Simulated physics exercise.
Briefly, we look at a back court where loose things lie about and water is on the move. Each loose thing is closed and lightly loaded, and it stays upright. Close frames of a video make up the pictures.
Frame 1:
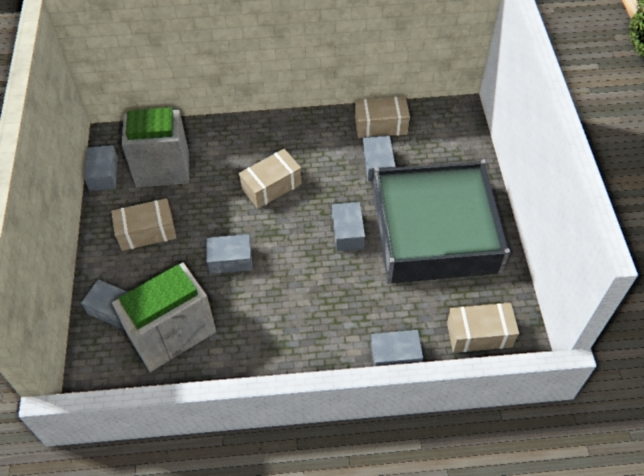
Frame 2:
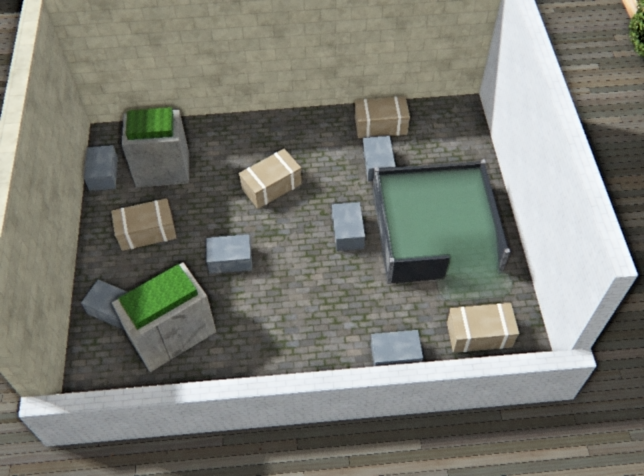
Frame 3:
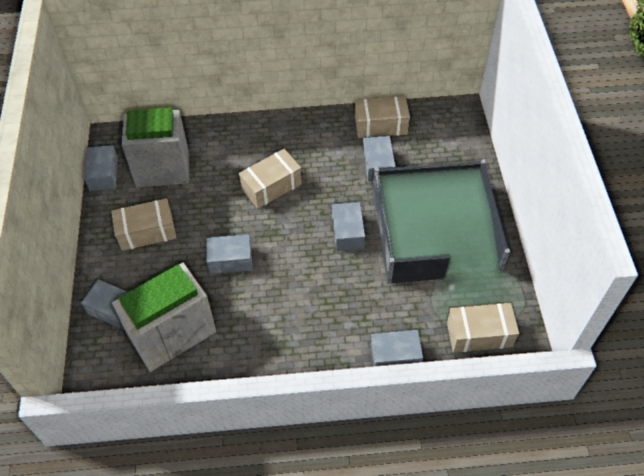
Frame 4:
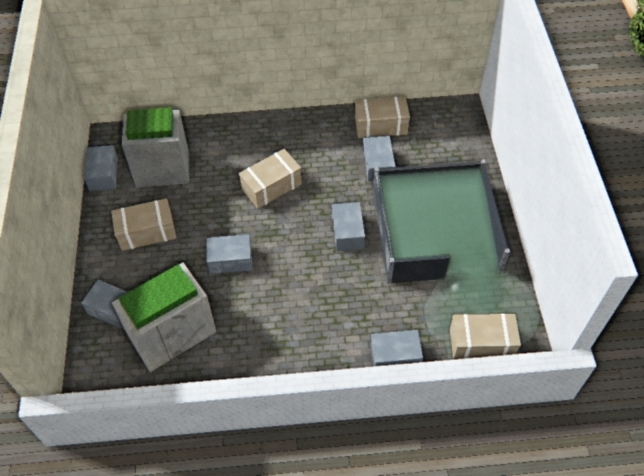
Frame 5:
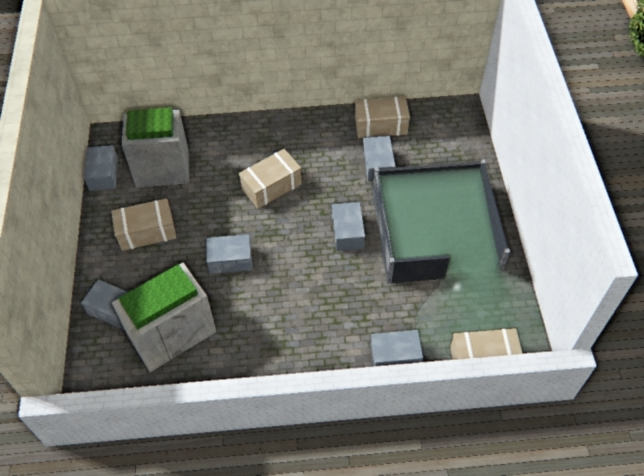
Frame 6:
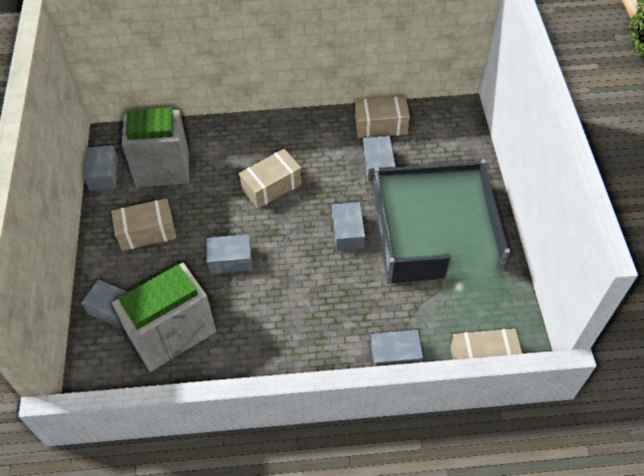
A walled court with a dark paved floor, seen from high above, holds a dark-framed tank of green water at the right. Two grey planters topped with bright green stand at the left, with tan strapped boxes and small blue-grey blocks scattered about. Part of the tank's near side opens, water spreads toward the front wall, and the tan box there slides a short way to that wall while everything else stays still.
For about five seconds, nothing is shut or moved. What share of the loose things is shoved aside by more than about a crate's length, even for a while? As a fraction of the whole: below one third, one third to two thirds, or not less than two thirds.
I expect the share pushed well aside to be below one third.
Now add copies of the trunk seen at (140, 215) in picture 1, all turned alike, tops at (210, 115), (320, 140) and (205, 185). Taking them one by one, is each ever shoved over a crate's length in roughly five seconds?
Per listing: Largely stays, largely stays, largely stays.
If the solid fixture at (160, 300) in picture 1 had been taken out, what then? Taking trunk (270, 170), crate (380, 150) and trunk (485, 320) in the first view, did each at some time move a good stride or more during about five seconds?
Taking them in turn, the first stayed within range, the second stayed within range, and the third traveled far.
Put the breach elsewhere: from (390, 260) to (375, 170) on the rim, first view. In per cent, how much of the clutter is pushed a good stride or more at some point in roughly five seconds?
By my reckoning, around 50 percent.
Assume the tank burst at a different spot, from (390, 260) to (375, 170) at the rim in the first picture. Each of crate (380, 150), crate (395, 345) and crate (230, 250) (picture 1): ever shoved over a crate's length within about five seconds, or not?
Taking them in order, short of it, short of it, covered the distance.
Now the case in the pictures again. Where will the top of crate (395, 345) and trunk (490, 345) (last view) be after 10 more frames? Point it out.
Look for them at about (356, 317) and about (406, 345).
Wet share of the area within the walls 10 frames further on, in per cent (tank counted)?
My estimate is about 25 per cent.
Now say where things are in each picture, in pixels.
The first frame shows a trunk at (485, 321), on the bottom; a crate at (228, 248), on the bottom; 0 of 10 have shifted.
The second frame shows a trunk at (485, 321), on the bottom; a crate at (228, 248) rests on the ground; 0 of 10 have shifted.
The third frame shows a trunk at (485, 321), on the bottom; a crate at (228, 248) rests on the ground; 0 of 10 have shifted.
The fourth frame shows a trunk at (487, 330) rests on the ground, close to its start; a crate at (228, 248), on the bottom; 1 of 10 have shifted.
The fifth frame shows a trunk at (489, 347), on the bottom, a stride from its start; a crate at (228, 248) rests on the ground; 1 of 10 have shifted.
The sixth frame shows a trunk at (488, 347), on the bottom, a stride from its start; a crate at (228, 248), on the bottom; 1 of 10 have shifted.
A moment on, 0 of 10 are well off their spots; 1 afloat.
Next, 2 of 10 are well off their spots; 1 afloat.
Later, 2 of 10 are well off their spots; 2 afloat.
In the end, 3 of 10 are well off their spots, and 3 have been at some point; 1 afloat.
